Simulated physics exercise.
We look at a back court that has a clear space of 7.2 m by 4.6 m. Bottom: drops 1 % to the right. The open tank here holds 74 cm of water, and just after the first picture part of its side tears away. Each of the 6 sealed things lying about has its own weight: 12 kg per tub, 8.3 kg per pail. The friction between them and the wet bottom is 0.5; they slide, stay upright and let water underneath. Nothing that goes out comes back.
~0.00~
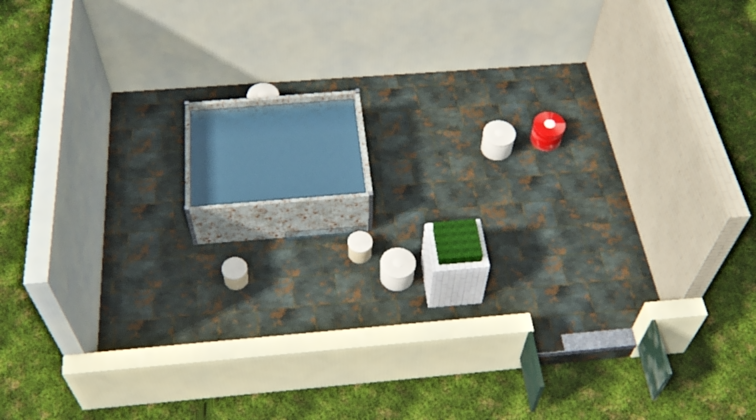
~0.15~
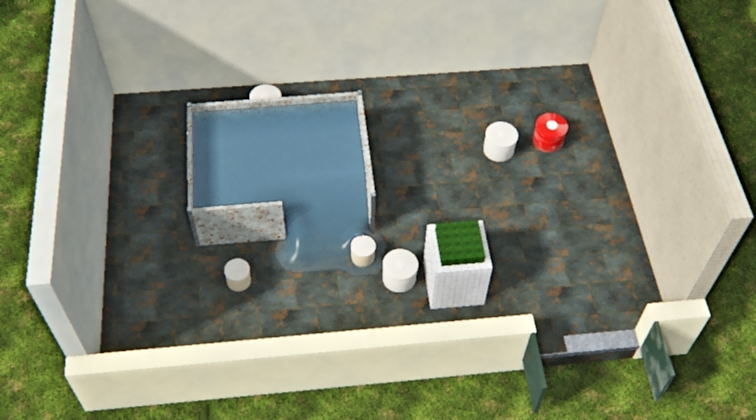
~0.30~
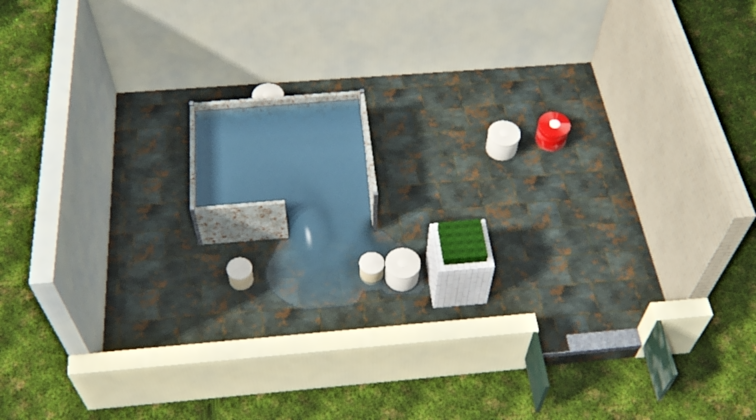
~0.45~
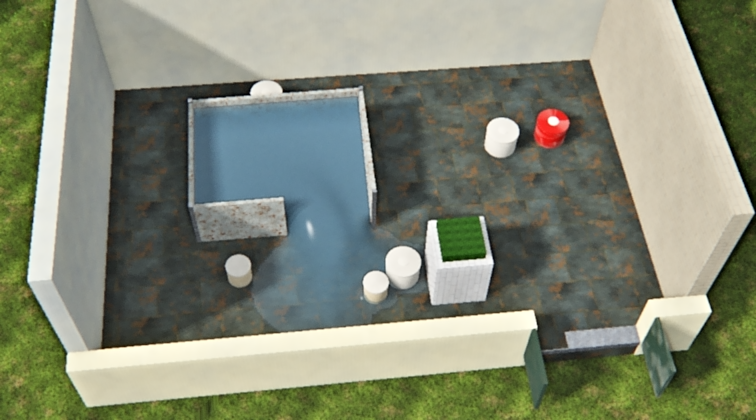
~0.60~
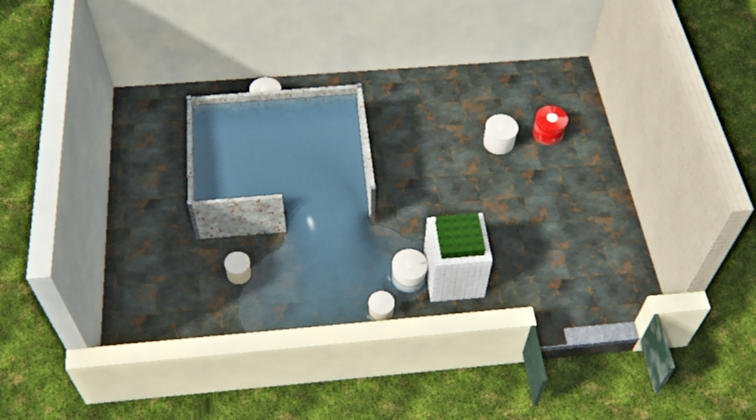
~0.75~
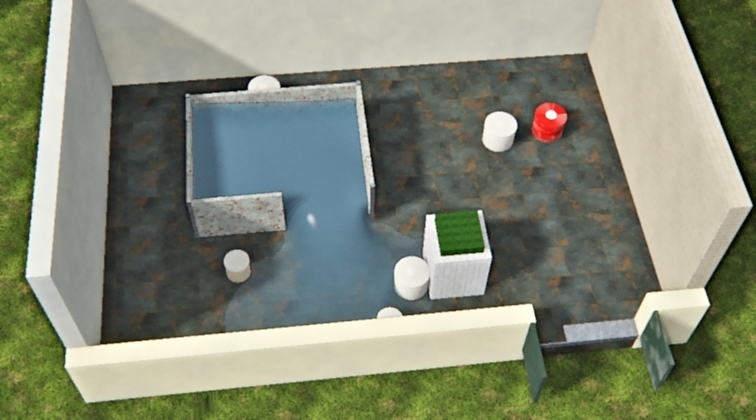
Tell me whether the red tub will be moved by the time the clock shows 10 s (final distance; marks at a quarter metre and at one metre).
Goes a modest distance.
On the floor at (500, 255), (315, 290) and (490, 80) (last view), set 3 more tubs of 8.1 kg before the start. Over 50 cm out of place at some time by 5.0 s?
In that order: Short of it, over, less.
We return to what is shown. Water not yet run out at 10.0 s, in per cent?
Still held: Near 92 %.
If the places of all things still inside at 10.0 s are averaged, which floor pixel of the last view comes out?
The centre is close to (503, 194).
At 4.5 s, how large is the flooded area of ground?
Near 30 m2 in all.
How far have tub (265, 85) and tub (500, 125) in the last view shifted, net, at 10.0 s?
Taken in order, the shifts are 300 cm and 150 cm.
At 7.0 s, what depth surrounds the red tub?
Around 7 cm.
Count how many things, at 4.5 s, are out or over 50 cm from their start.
By then 2.
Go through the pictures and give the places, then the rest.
The red tub at (549, 124) rests on the ground; 3.8 m2 under water; 0 of 6 have shifted, in the first frame.
The red tub at (552, 125) rests on the ground; water covers 4.5 m2; 0 of 6 have shifted, in the second frame.
The red tub at (554, 124) rests on the ground; water covers 5.3 m2; 1 of 6 have shifted, in the third frame.
The red tub at (553, 121), on the bottom; water covers 6.5 m2; 1 of 6 have shifted, in the fourth frame.
The red tub at (552, 118), on the bottom; 7.3 m2 under water; 2 of 6 have shifted, in the fifth frame.
The red tub at (551, 115) rests on the ground; 7.9 m2 under water; 2 of 6 have shifted, in the sixth frame.
After 2.0 s the red tub is near (551, 115), 0.0 m from its start, aground; 0 of 6 are out; 1 afloat.
After 4.5 s the red tub is near (551, 115), 0.0 m from its start, aground; 0 of 6 are out; 0 afloat.
After 7.0 s the red tub is near (551, 115), 0.0 m from its start, aground; 0 of 6 are out; 0 afloat.
After 10.0 s the red tub is near (581, 101), 0.5 m from its start, afloat; 0 of 6 are out; 4 afloat.
